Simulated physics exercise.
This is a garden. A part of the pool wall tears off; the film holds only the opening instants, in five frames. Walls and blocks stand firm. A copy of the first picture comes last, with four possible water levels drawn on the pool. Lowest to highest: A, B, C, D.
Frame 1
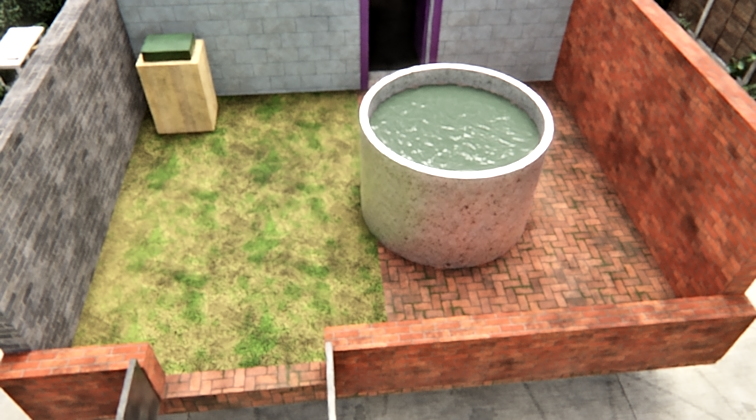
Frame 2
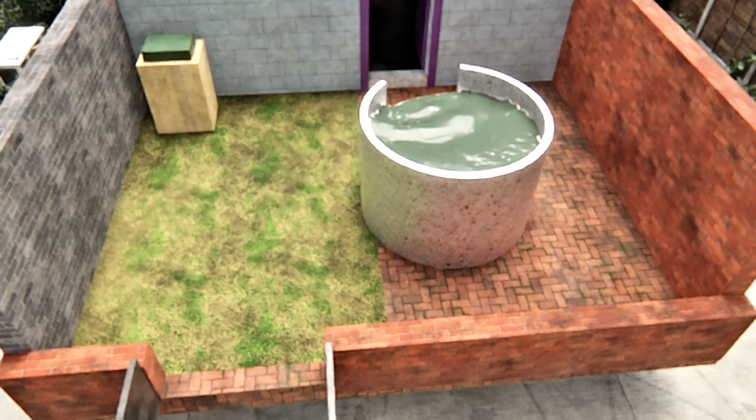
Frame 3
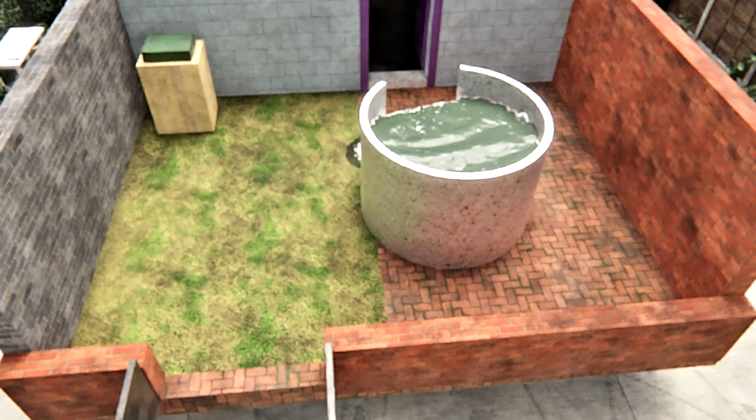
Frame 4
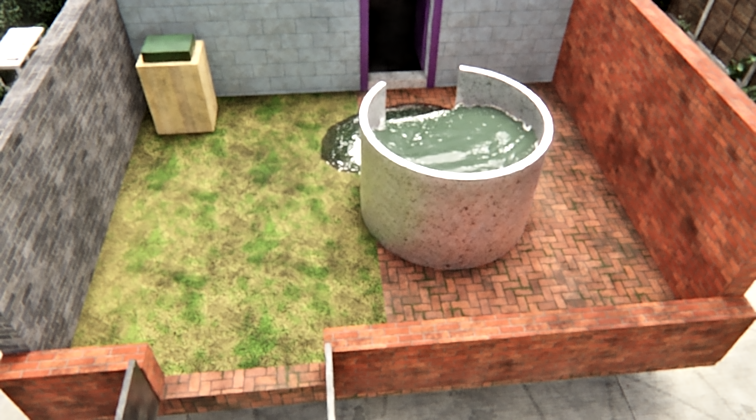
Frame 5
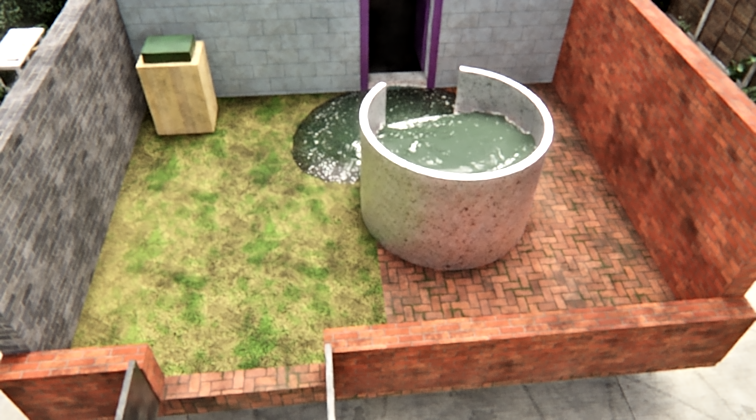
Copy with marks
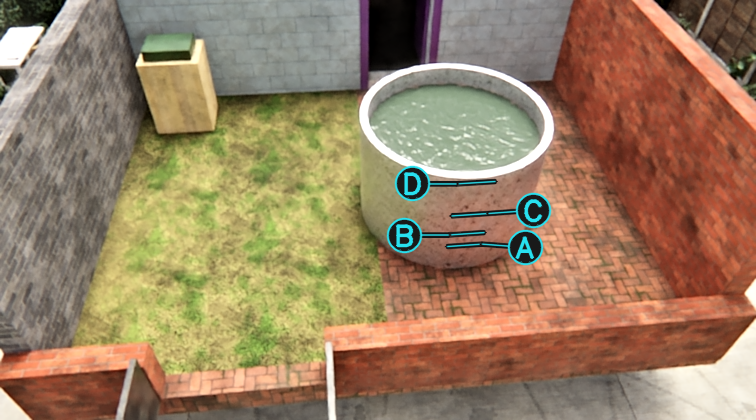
A round stone pool full of green water stood in a walled garden until a gap opened in its back wall, and water poured out behind it and spread left over the grass.
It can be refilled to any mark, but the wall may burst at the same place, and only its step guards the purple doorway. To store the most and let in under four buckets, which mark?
A.
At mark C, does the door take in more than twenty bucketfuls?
Yes, it does.
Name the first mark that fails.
That is mark B.
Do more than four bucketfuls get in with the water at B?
Yes.
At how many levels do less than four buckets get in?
One.
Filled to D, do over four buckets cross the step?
Yes, that goes wrong.
In cyan, A at (464, 245); B at (466, 233); C at (470, 214); D at (476, 182); from the bottom up A, B, C, D.
If A is chosen, a bucket or two gets in.
If B is chosen, about 10 bucketfuls get in.
If C is chosen, dozens of bucketfuls pour in.
If D is chosen, dozens of bucketfuls pour in.
